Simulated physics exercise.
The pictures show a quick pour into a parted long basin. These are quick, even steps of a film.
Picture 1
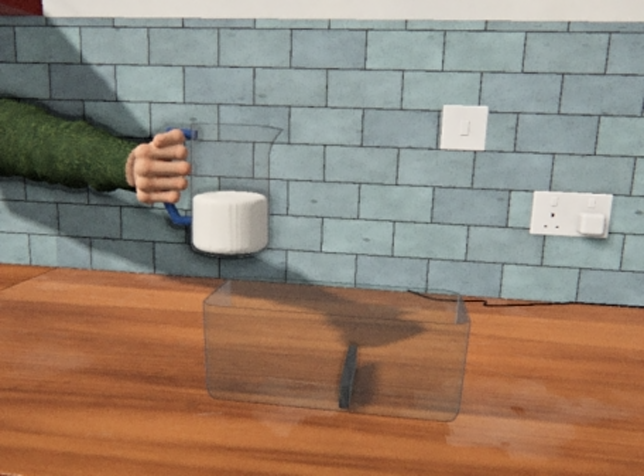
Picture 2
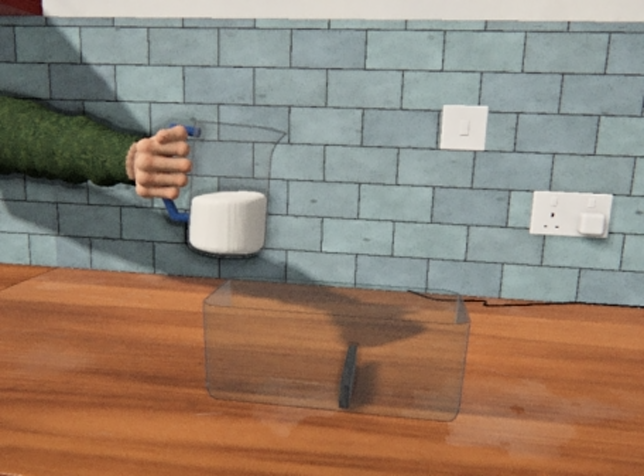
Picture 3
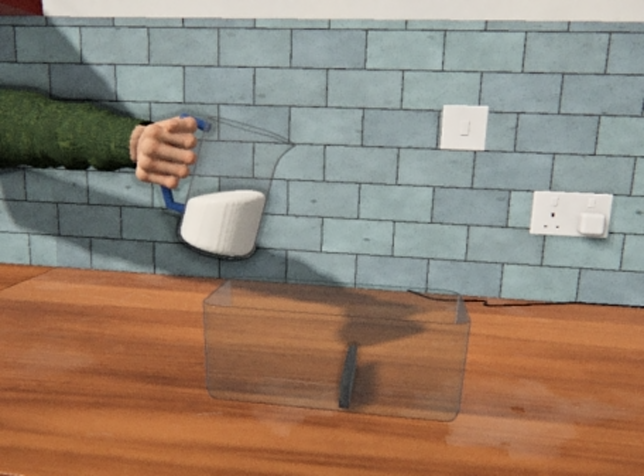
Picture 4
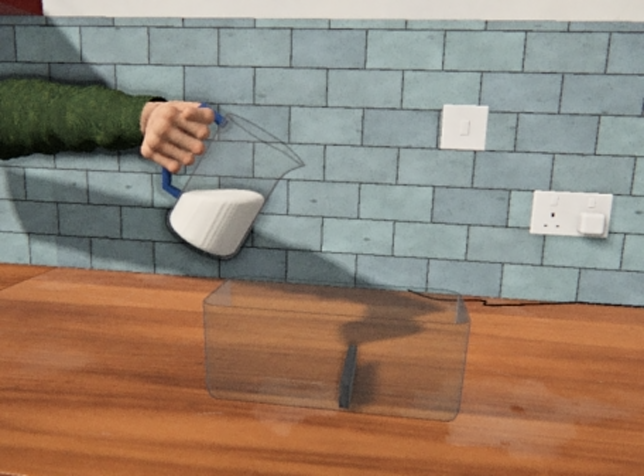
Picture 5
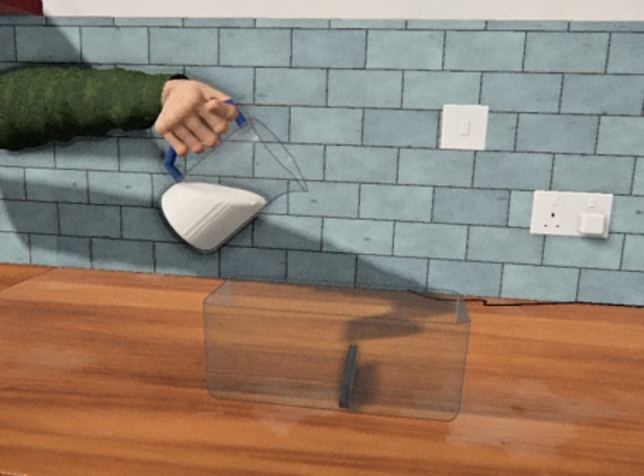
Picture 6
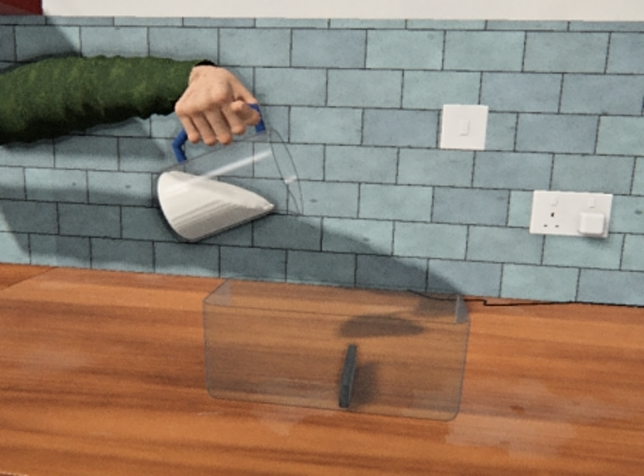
Hand in a green sleeve steadily tilting a clear blue-handled jug of milk rightward above a divided transparent basin on a wooden counter.
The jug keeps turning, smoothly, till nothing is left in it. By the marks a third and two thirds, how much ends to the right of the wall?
In the end from a third to two thirds is right of the wall.
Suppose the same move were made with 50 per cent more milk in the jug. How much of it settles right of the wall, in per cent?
Some 55 per cent.
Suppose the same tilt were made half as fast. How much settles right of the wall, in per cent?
Close to 30 per cent.
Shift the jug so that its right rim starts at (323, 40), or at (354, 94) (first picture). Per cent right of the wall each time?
Roughly 70 per cent, and 65 per cent.
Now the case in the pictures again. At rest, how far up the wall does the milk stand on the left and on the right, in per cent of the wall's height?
Left: 30 %. Right: 40 %.
A moment on, the tilt is 96° and 80 per cent is still to pour, 3 is left of the wall and 0 right of it.
Next, the tilt is 96° and 42 per cent is still to pour, 21 is left of the wall and 16 right of it.
Then the tilt is 96° and 23 per cent is still to pour, 25 is left of the wall and 43 right of it.
Later the tilt is 96° and 12 per cent is still to pour, 38 is left of the wall and 44 right of it.
At rest 51 per cent lies left of the wall, 45 right of it and 2 outside.
